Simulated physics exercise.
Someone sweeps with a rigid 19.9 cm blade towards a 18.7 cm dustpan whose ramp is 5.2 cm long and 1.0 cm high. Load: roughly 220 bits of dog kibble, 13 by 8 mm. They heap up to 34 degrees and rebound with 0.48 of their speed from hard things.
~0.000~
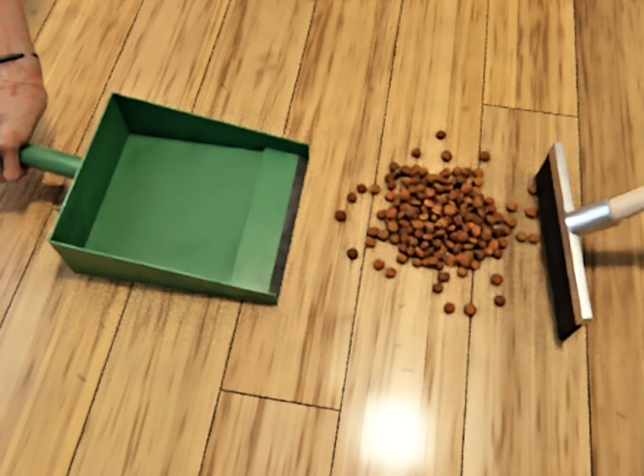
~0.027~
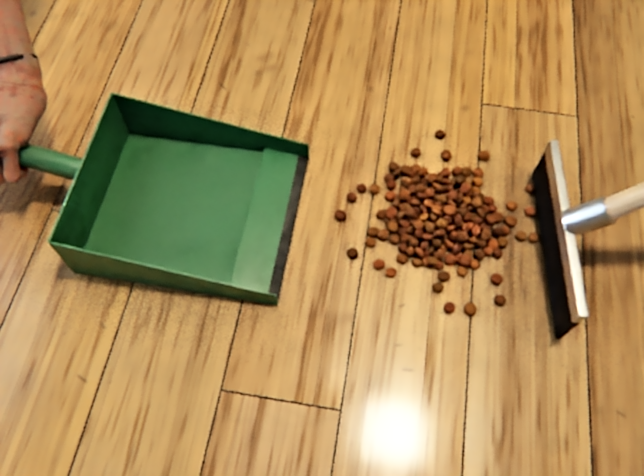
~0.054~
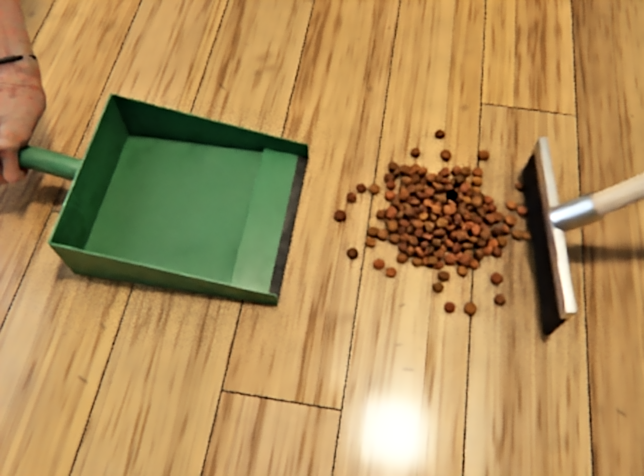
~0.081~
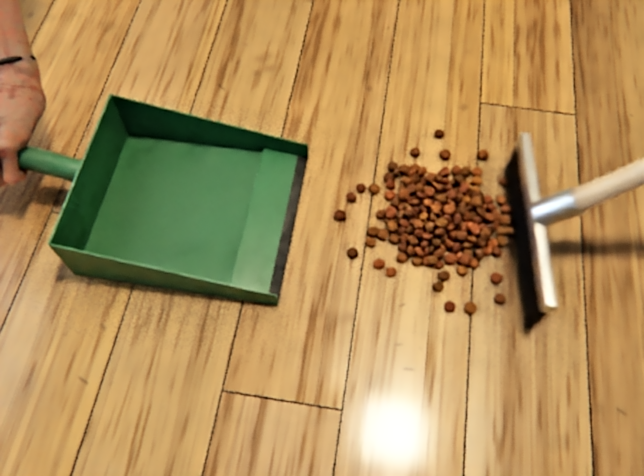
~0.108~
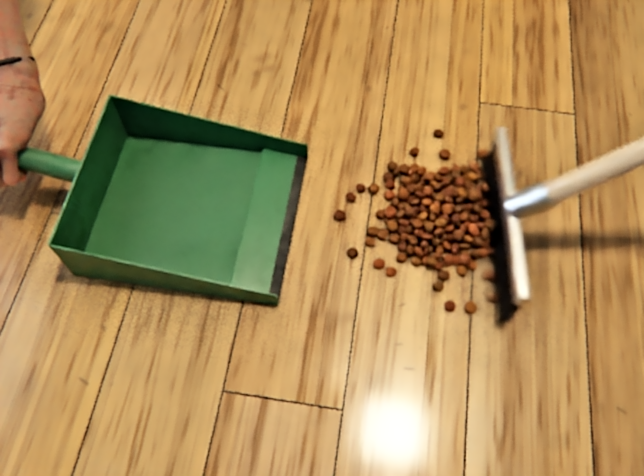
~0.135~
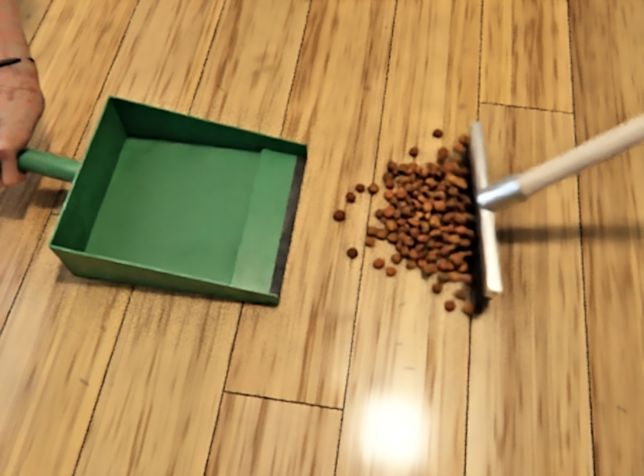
On a wooden floor, a squeegee-like blade moving left and pushing into a kibble pile while a hand holds a green dustpan still.
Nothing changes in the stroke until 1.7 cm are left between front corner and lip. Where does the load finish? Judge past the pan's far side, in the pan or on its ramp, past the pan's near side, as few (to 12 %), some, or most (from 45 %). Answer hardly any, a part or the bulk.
Far side: A part, pan: The bulk, near side: Hardly any.
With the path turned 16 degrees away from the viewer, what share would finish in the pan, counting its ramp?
It would be near 25 per cent.
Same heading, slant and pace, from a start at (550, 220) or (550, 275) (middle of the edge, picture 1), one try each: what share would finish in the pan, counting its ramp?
Some 35 and 50 per cent.
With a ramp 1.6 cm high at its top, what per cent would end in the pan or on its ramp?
In that case some 45 per cent.
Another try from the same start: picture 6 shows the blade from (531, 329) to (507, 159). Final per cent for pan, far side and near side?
Pan 25, far 10, near 15.
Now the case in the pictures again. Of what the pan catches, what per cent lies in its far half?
Roughly 70 per cent.
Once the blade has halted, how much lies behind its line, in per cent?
About 5 per cent.
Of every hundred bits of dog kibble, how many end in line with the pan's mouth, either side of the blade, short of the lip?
Some 30 per cent.
Then, at 0.23 s, middle of the blade 10 cm from the lip; 0 % over the lip, far side 15 %, near side 0 %.
After 0.30 s, middle of the blade 4 cm from the lip; 10 % over the lip, far side 20 %, near side 0 %.
After 0.50 s, middle of the blade 3 cm from the lip; 50 % over the lip, far side 20 %, near side 5 %.
By 1.1 s all is still; far side 20 %, pan 50 %, near side 5 %, in front of the lip or behind the blade 30 %.
